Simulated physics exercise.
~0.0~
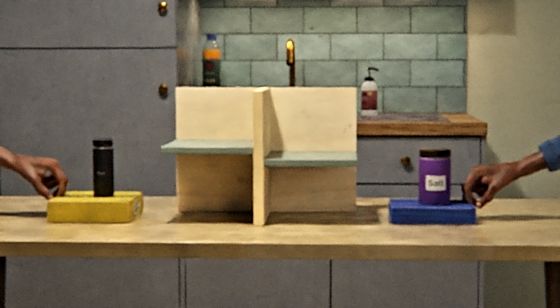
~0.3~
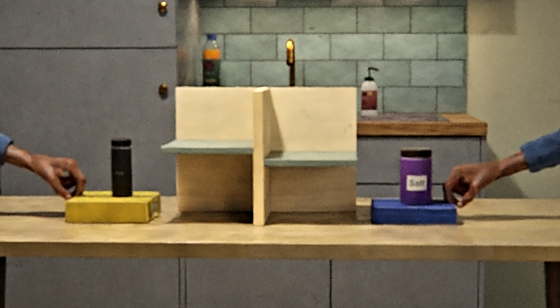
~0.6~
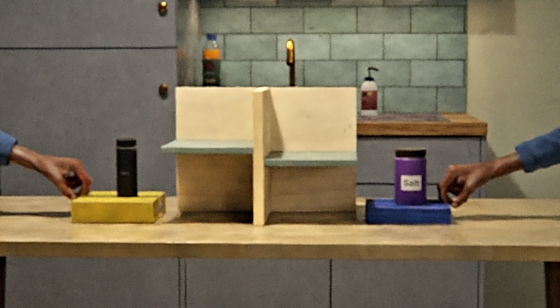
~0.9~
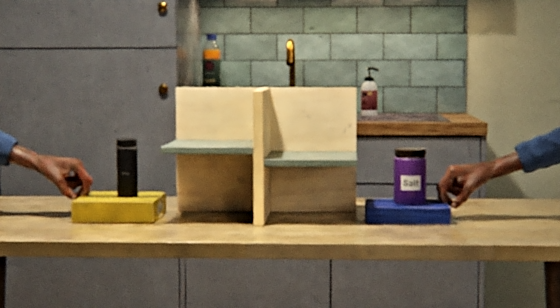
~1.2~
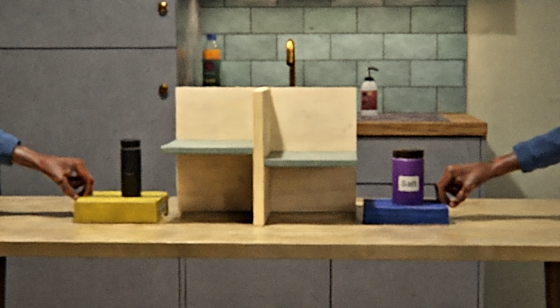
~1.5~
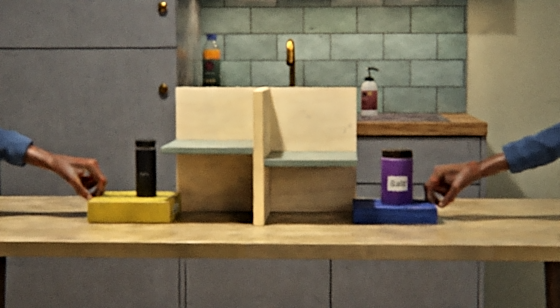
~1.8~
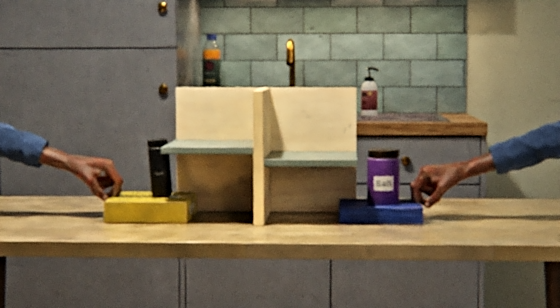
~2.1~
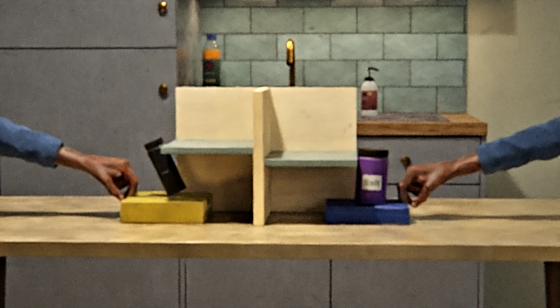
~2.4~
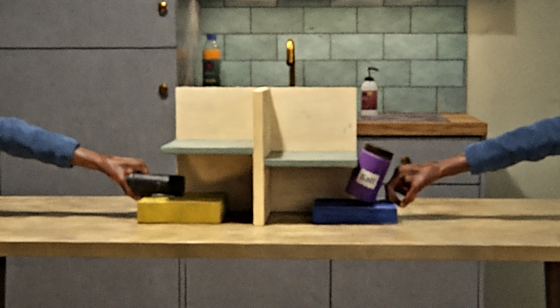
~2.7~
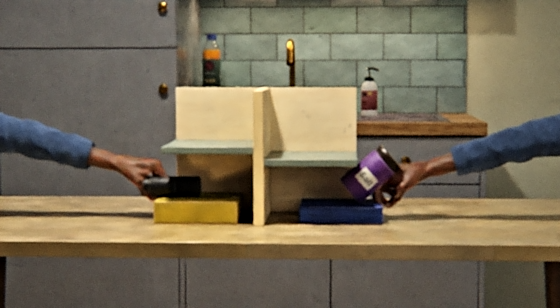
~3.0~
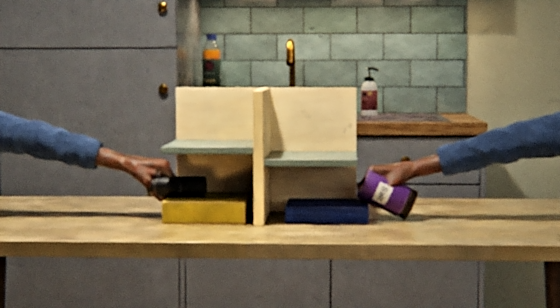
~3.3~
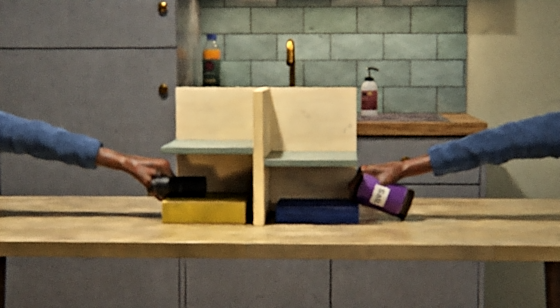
Two hands push a yellow box and a flat blue board toward each other along a wooden table, seen from the front in a kitchen with green tiles. A black shaker stands on the box at left, and a purple jar with a white label stands on the board at right. Between them is a pale stand with a low greenish shelf on each side. After a brief pause, the shaker meets the left shelf, leans and topples onto its side, and then the jar tips. The box and board slide under, while both containers end up knocked back, lying tilted by the hands.
